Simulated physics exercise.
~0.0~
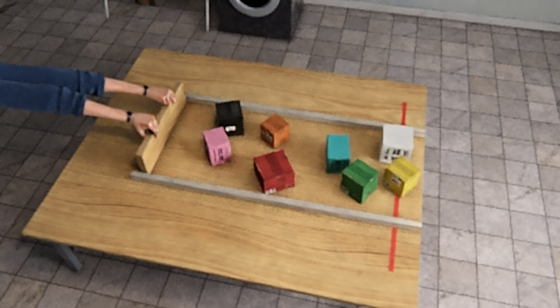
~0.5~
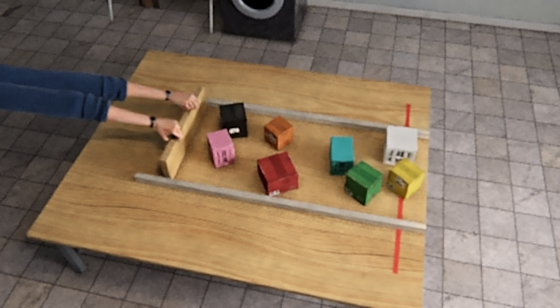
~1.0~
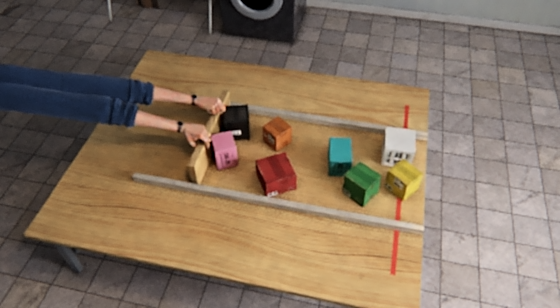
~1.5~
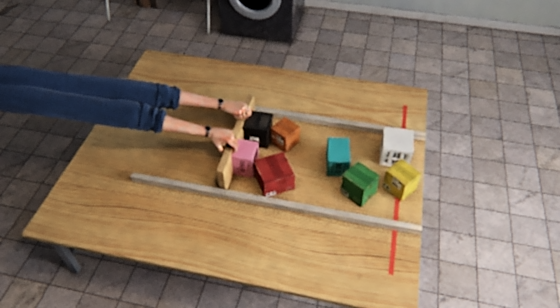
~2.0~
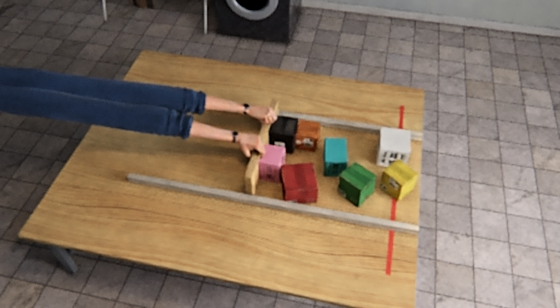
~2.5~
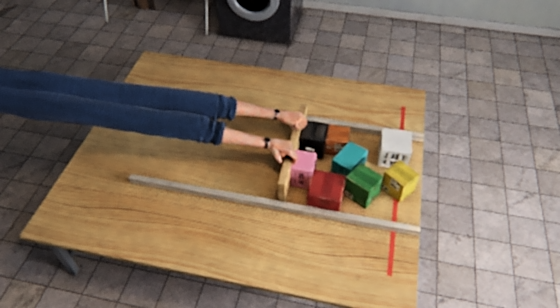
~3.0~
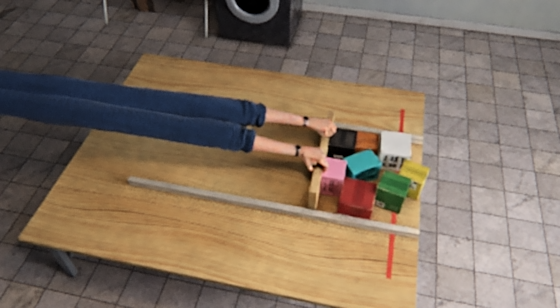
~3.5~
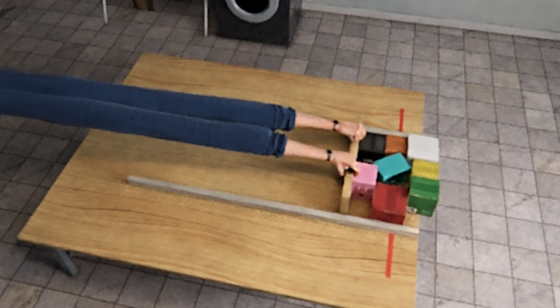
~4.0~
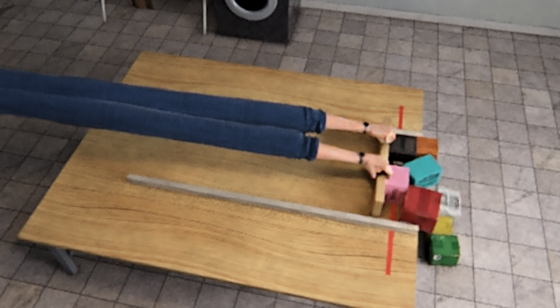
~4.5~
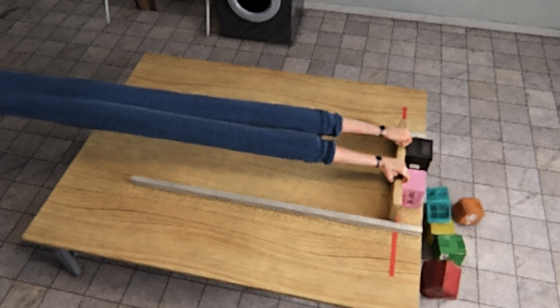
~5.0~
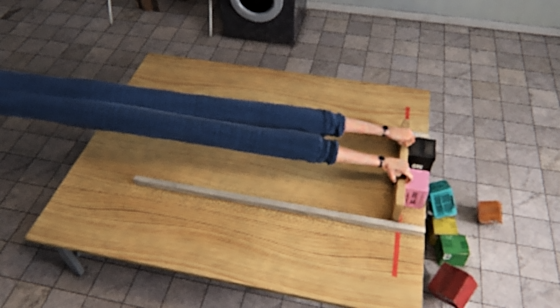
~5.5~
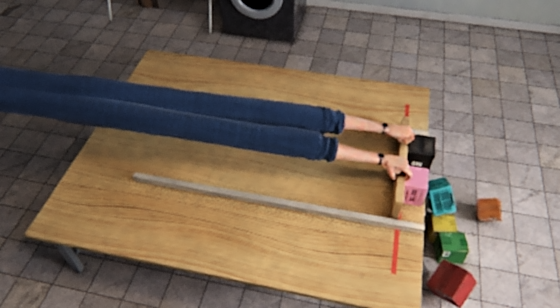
We see two hands push a wooden plank rightward across a table, gathering scattered coloured boxes and driving them past a red tape line. The orange, red, turquoise, green, white and yellow ones drop off the edge, while the pink and black ones stay against the stopped plank.
